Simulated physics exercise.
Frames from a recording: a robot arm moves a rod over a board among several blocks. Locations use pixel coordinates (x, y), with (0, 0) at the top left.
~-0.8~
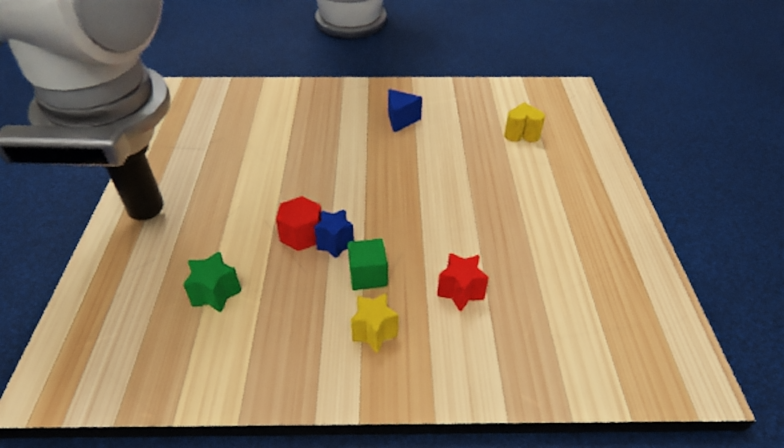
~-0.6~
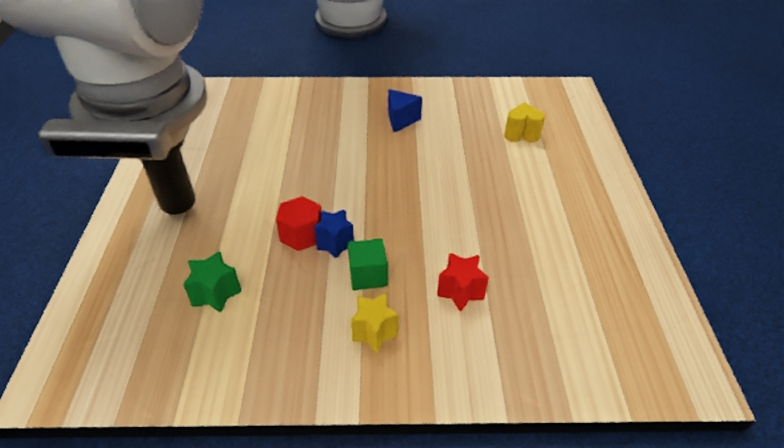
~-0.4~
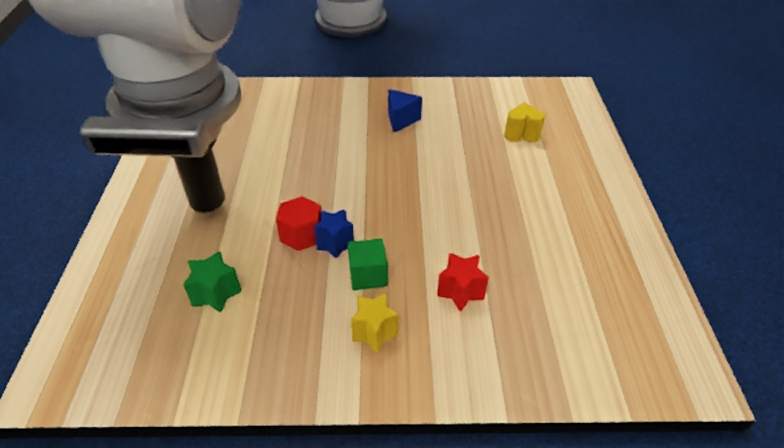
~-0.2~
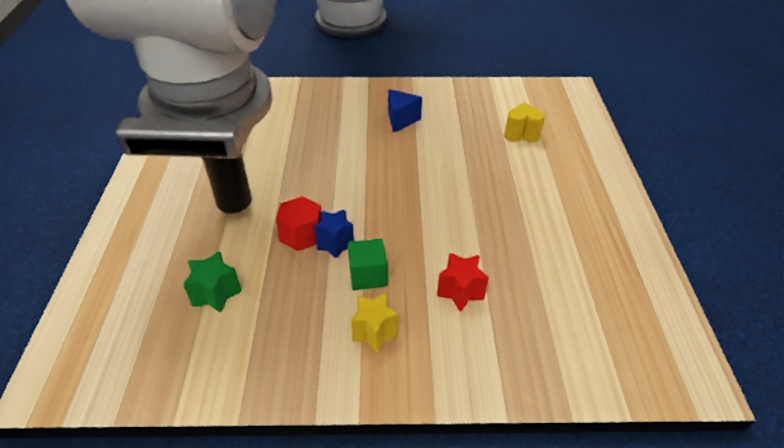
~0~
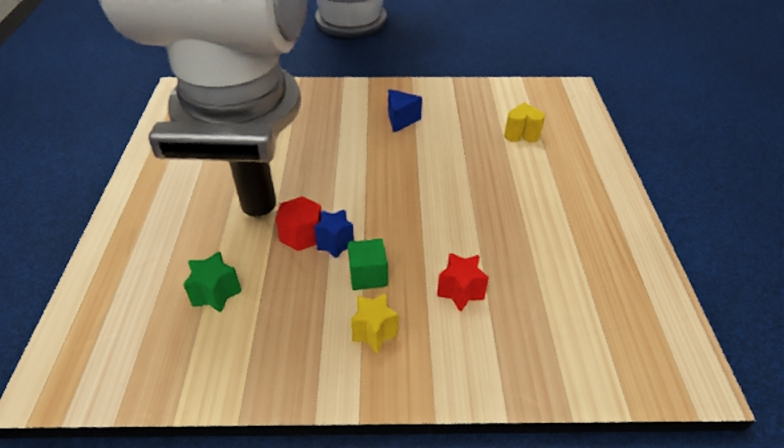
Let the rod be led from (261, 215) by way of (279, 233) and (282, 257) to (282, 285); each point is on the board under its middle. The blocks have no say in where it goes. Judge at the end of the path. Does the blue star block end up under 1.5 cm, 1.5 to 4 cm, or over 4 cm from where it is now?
The blue star block ends up a moderate distance away, 1.5 to 4 cm.
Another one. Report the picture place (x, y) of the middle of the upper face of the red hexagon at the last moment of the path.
The spot you're after is about (321, 234) in the image.
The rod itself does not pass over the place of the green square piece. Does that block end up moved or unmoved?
By the time the path is finished, it has hardly shifted at all.
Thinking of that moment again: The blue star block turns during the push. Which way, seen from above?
I'd predict that, seen from above, the blue star block rotates counter-clockwise.
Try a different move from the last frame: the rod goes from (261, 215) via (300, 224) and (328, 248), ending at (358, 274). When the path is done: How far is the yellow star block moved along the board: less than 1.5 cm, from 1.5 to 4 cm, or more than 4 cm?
The yellow star block moves under 1.5 cm.
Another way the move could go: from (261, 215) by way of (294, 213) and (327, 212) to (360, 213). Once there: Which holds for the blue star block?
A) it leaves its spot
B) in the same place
That would be A.
What follows on the original path. Halfway along, rod (280, 236); red hexagon (319, 228), turned 30° anticlockwise; blue star block (357, 225), turned 20° anticlockwise.
At the end, rod (280, 275); green star block unmoved; red hexagon (321, 234), turned 60° anticlockwise; blue star block (358, 225), turned 25° anticlockwise; green square piece unmoved.
